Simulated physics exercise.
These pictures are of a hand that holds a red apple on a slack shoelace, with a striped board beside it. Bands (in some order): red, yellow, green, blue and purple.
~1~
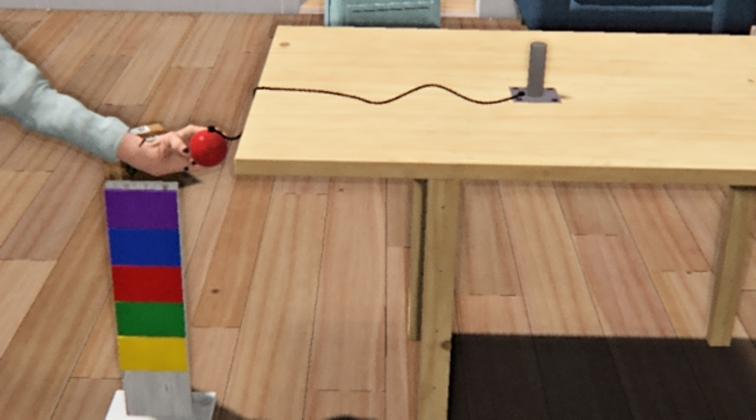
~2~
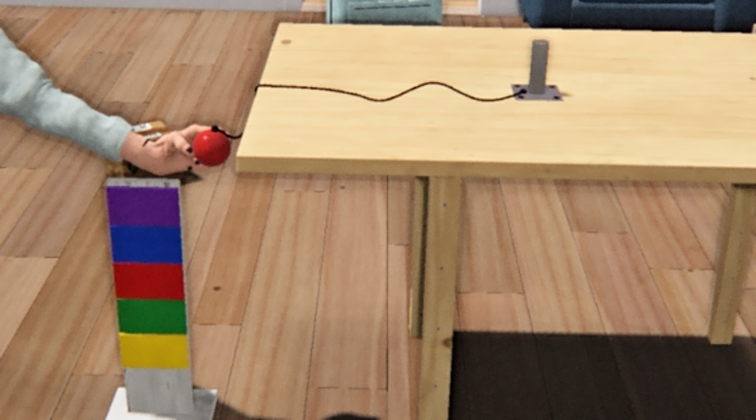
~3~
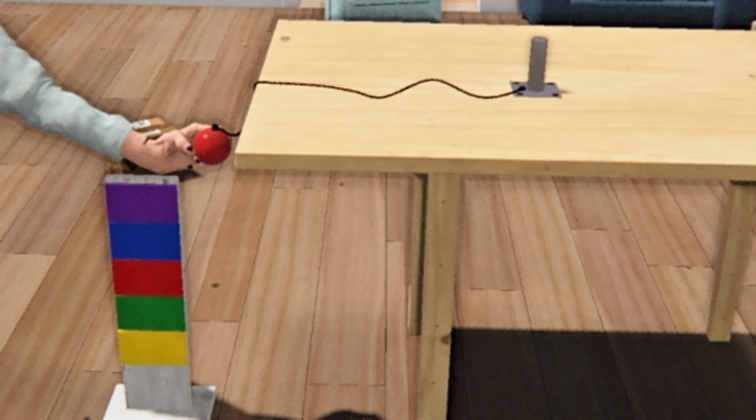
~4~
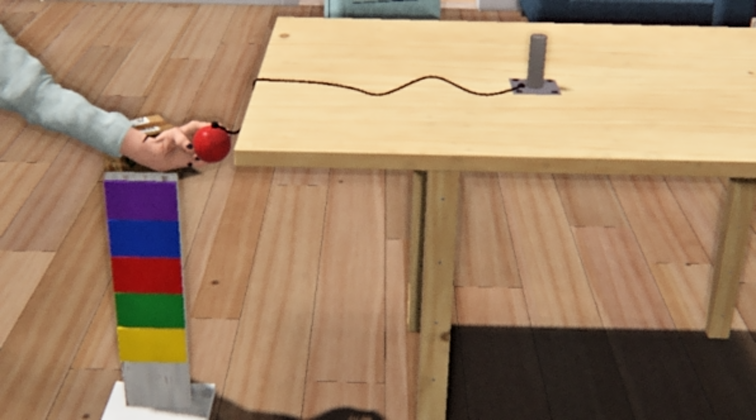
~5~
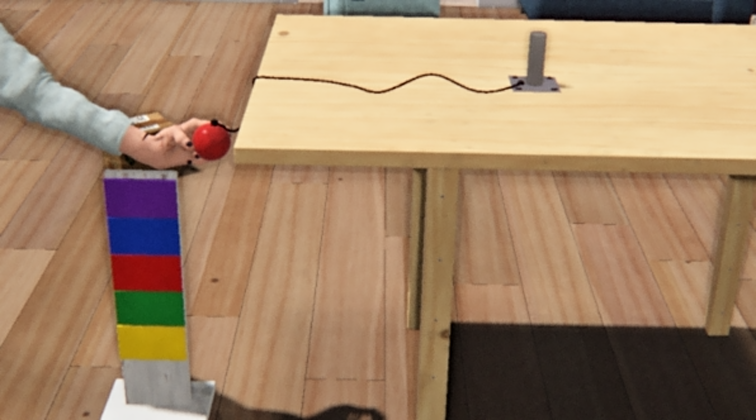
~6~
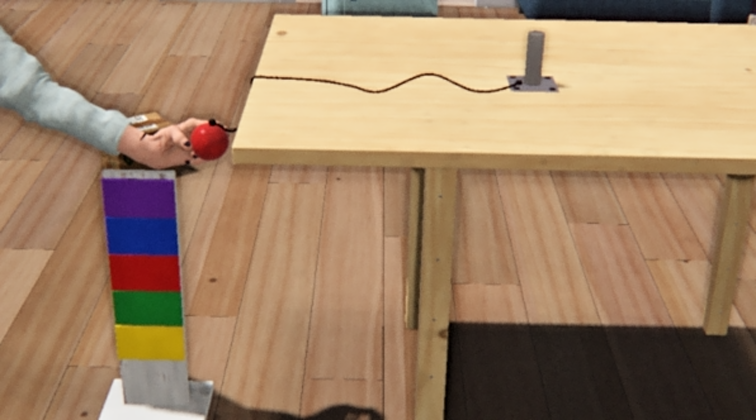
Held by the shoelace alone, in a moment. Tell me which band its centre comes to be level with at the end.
Its centre comes to be level with the blue band.
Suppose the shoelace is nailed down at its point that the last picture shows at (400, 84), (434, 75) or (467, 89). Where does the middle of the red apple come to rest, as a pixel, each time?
Results: (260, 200); (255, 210); (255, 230).
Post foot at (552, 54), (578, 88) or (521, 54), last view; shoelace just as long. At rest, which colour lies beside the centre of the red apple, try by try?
Purple; purple; blue.
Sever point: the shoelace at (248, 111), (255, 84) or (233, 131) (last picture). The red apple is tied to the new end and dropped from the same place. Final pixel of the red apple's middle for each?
Case by case: (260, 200), (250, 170) and (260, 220).
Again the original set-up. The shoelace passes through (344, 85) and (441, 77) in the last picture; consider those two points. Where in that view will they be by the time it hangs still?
To (276, 80) for the first and to (409, 82) for the second.
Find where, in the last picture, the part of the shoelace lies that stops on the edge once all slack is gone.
Look close to (320, 81) - that's the one.
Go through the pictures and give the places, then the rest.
Red apple (209, 149); purple (141, 210); blue (144, 249); red (147, 285); green (150, 321); yellow (153, 355), in the first picture.
Red apple (212, 148); shoelace through (499, 100) (445, 85) (392, 98) (331, 90) (258, 96), in the second picture.
Red apple (212, 147), in the third picture.
Red apple (212, 144); shoelace through (497, 94) (443, 79) (391, 92) (329, 84) (256, 90), in the fourth picture.
Red apple (212, 142), in the fifth picture.
Red apple (210, 142); shoelace through (494, 91) (441, 77) (388, 90) (326, 82) (253, 87), in the sixth picture.
A little later, apple near (218, 241); level with blue.
Next, apple near (283, 233); level with blue.
Later still, apple near (242, 242); level with blue.
When it is over, apple near (254, 243); level with blue. Its middle rests at the blue band.
